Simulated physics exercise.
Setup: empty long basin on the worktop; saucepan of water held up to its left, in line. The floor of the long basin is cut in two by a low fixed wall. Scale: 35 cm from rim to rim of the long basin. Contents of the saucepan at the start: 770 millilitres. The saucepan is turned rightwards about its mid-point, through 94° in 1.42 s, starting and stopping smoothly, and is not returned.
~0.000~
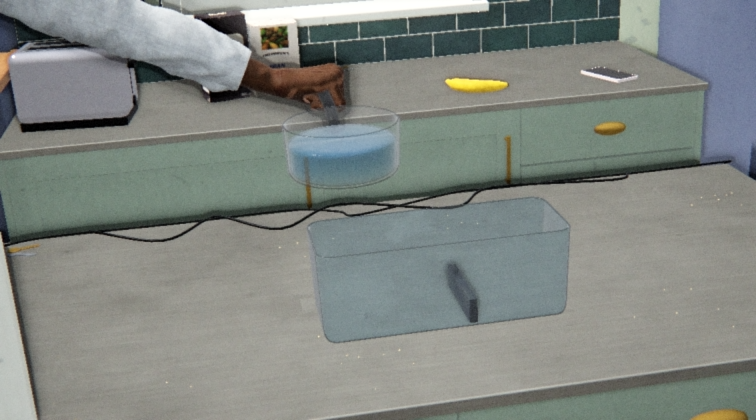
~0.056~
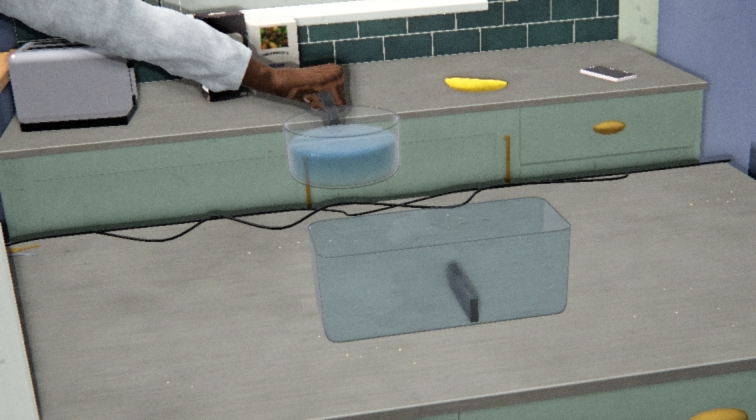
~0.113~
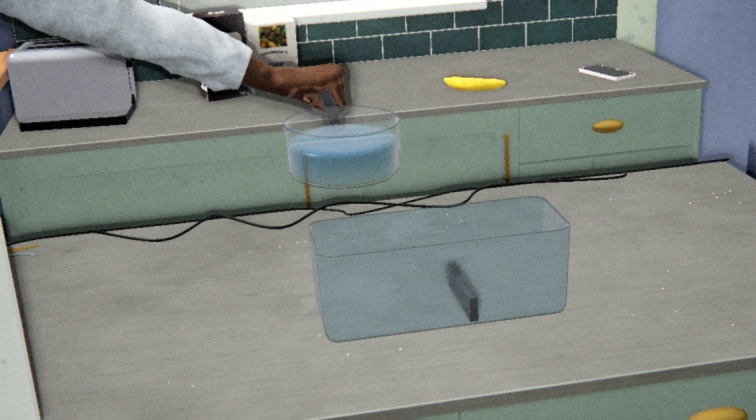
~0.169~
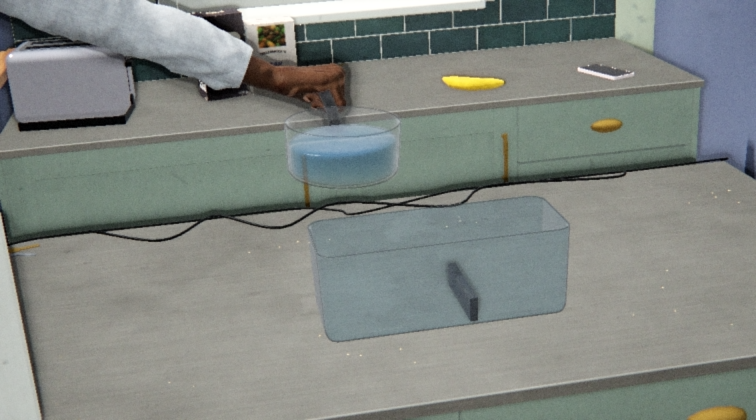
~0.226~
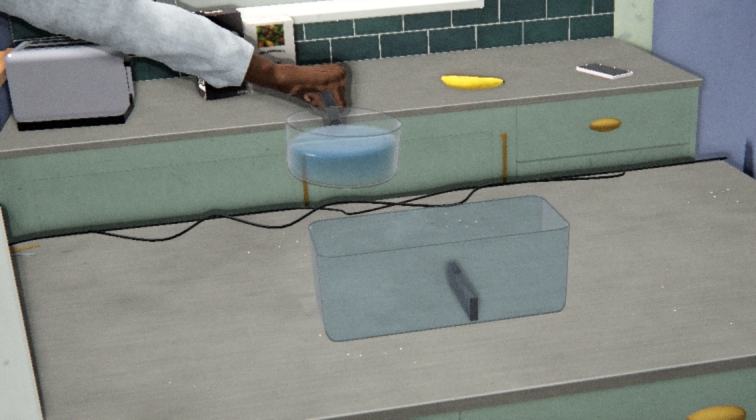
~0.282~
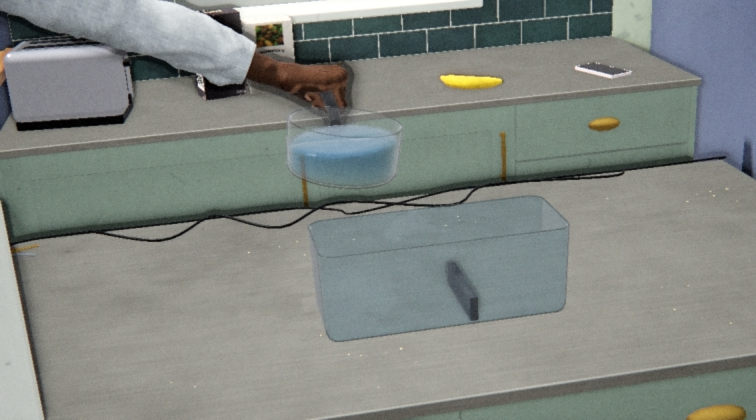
A hand held a clear round container of blue water above a kitchen counter, near a long, empty see-through basin, and the container barely moved, tilting very slightly to the right.
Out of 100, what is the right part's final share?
About 30 out of 100.
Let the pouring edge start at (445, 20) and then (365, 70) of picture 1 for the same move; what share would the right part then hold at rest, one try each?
Respectively about 85 and 5 percent.
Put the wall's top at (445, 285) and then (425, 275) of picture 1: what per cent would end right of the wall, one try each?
First 55, then 80 per cent.
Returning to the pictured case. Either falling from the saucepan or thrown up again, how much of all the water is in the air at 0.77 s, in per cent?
Roughly 22 percent.
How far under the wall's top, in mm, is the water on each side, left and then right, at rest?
Roughly 16 mm on the left side and roughly 24 mm on the right.
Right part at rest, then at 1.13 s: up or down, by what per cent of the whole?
It rises by about 2.
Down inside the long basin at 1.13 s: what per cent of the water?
Value: Approx. 68 %.
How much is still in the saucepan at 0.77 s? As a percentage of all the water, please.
Around 74 in a hundred.
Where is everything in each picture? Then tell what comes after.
In the first picture, it leans 0°; its right rim is at (397, 117); the water meets the walls at (287, 144) and (395, 133); the long basin's rim runs from (312, 241) to (557, 213); the wall's top is at (462, 282).
In the second picture, it leans 0°; its right rim is at (398, 117); the water meets the walls at (287, 144) and (396, 133).
In the third picture, it leans 1°; its right rim is at (399, 118); the water meets the walls at (288, 144) and (396, 133).
In the fourth picture, it leans 3°; its right rim is at (399, 120); the water meets the walls at (288, 144) and (396, 134).
In the fifth picture, it leans 6°; its right rim is at (400, 122); the water meets the walls at (288, 144) and (396, 134).
In the sixth picture, it leans 9°; its right rim is at (401, 126); the water meets the walls at (288, 145) and (397, 134).
Then, 0.77 s in, the tilt is 54° and 73 per cent is still to pour, 5 is left of the wall and 0 right of it.
Then, 1.13 s in, the tilt is 85° and 20 per cent is still to pour, 42 is left of the wall and 27 right of it.
Then, 1.51 s in, the tilt is 94° and 3 per cent is still to pour, 66 is left of the wall and 29 right of it.
Then, 1.92 s in, the tilt is 94° and 1 per cent is still to pour, 69 is left of the wall and 30 right of it.
Finally, 70 per cent lies left of the wall, 30 right of it and 1 outside.
